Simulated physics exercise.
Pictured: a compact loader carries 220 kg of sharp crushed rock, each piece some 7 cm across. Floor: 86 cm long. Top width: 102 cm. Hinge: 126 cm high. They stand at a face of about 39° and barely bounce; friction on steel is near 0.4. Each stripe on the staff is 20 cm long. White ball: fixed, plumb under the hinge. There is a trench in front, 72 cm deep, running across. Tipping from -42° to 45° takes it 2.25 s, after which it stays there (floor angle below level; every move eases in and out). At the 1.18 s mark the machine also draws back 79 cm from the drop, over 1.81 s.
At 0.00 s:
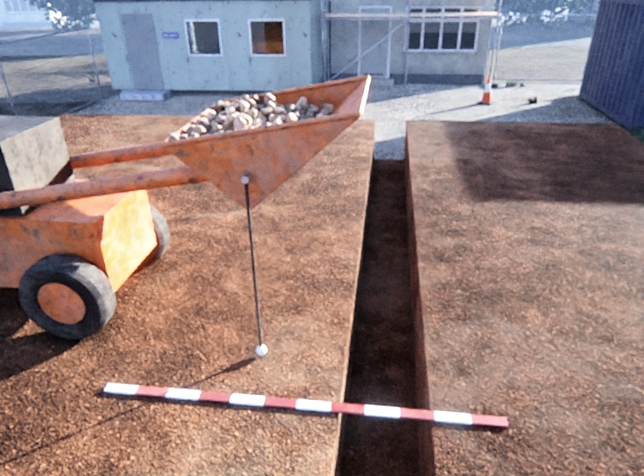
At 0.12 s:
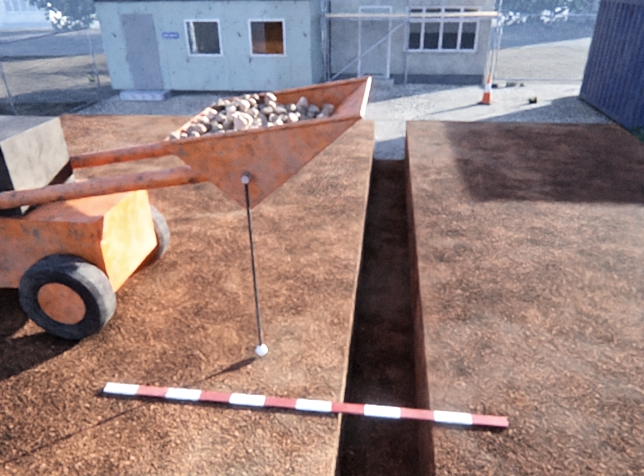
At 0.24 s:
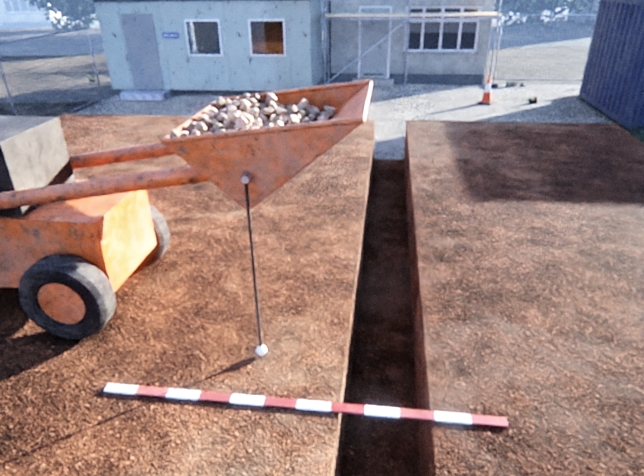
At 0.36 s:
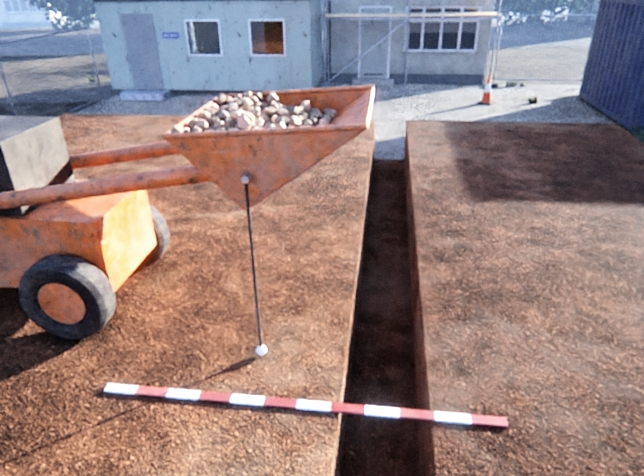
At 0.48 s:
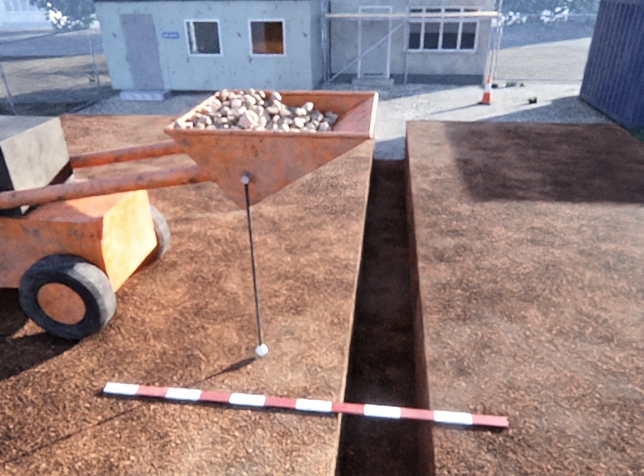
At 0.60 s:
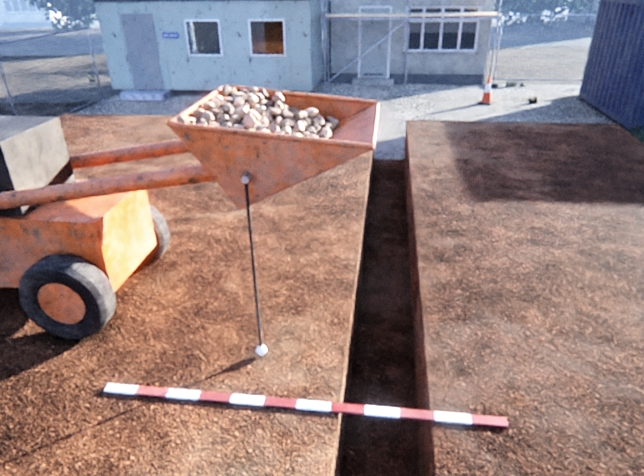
On a brown dirt lot beside a narrow trench, an orange loader holds up a bucket of stones; the bucket slowly tilts forward, its right-hand lip lowering slightly as the stones shift a little inside.
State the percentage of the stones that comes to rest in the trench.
Roughly 25 per cent comes to rest there.
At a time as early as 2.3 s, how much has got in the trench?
Something like 20 in a hundred.
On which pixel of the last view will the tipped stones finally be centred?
About (320, 304).
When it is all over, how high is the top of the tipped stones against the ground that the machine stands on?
Height: About 22 cm above ground level.
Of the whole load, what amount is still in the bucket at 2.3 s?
About 5% remains inside.
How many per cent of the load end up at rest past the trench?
0 per cent or so.
After 1.7 s the floor is at 32°; 96 % in the bucket, 3 % short of the trench; the foremost stones are at (343, 212).
After 2.3 s the floor is at 45°; 5 % in the bucket, 74 % short of the trench, 21 % in the trench; the foremost stones are at (412, 386).
After 3.4 s the floor is at 45°; 0 % in the bucket, 74 % short of the trench, 26 % in the trench; the foremost stones are at (411, 374).
After 6.0 s the floor is at 45°; 0 % in the bucket, 74 % short of the trench, 26 % in the trench; the foremost stones are at (411, 374).
